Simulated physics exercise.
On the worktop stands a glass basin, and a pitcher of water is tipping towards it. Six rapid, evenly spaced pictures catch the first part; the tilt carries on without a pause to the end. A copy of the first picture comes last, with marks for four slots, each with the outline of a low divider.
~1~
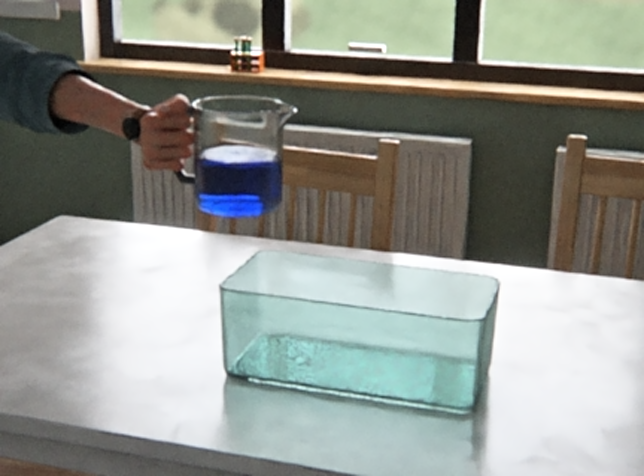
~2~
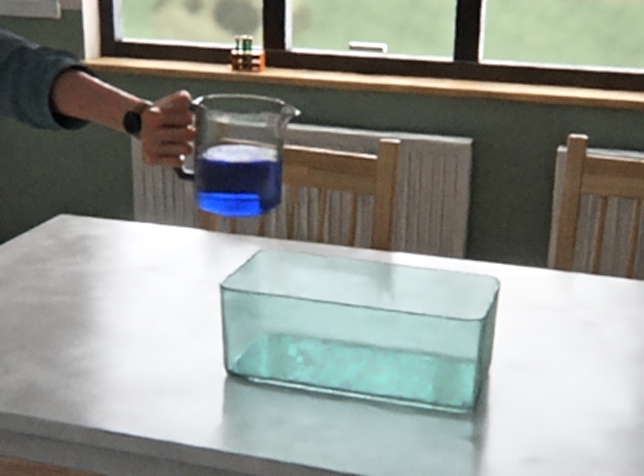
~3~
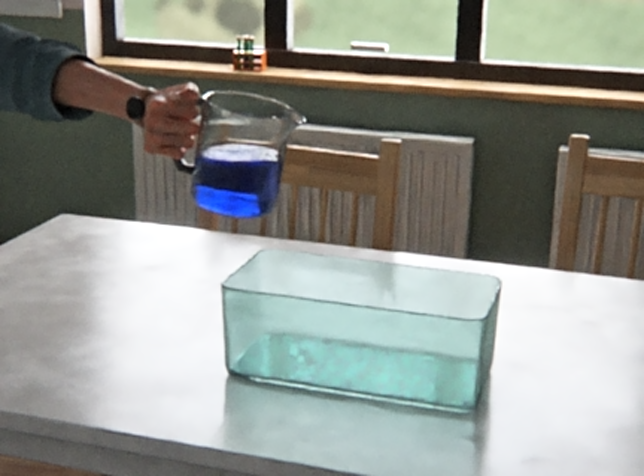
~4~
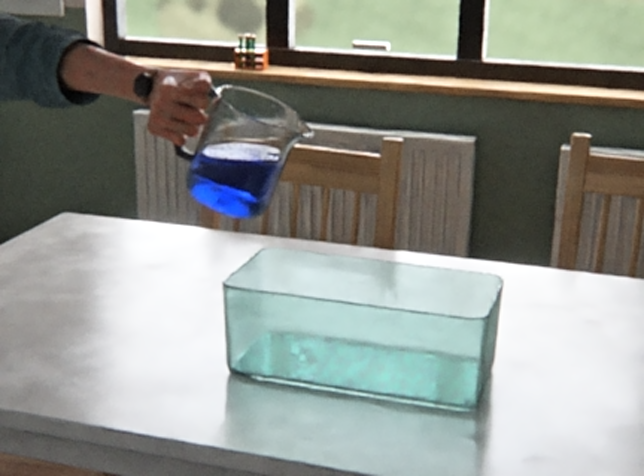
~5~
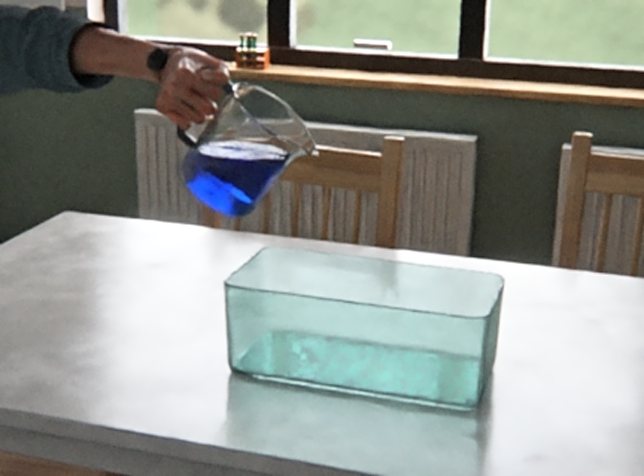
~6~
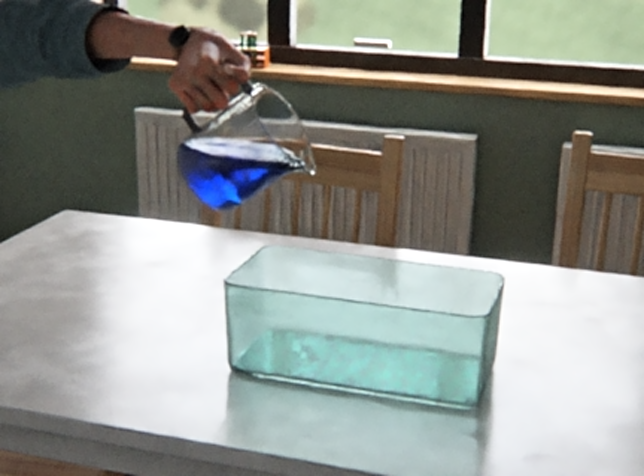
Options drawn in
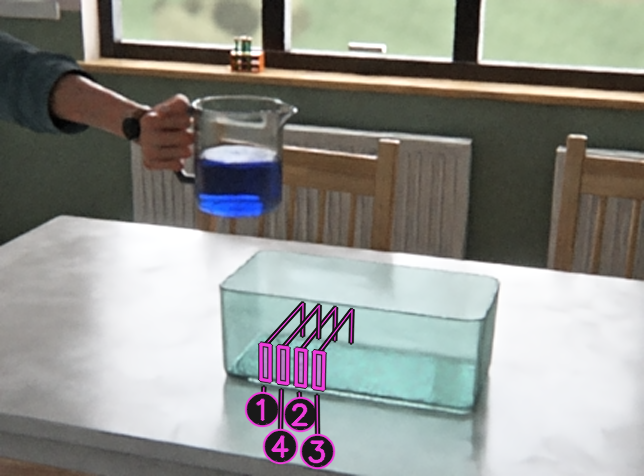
On a pale tabletop near a window, a hand held a glass pitcher of blue liquid above a clear glass basin and steadily tilted it to the right, the liquid sliding toward the lip.
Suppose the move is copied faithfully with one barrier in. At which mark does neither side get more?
3 is best.
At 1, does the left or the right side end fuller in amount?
More ends on the right.
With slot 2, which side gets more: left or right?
The right one.
In magenta, 1 at (263, 387); 2 at (299, 392); 3 at (317, 395); 4 at (281, 389).
With 1, about 6 % ends left of the wall and 93 % right of it.
With 2, about 26 % ends left of the wall and 74 % right of it.
With 3, about 53 % ends left of the wall and 46 % right of it.
With 4, about 7 % ends left of the wall and 93 % right of it.
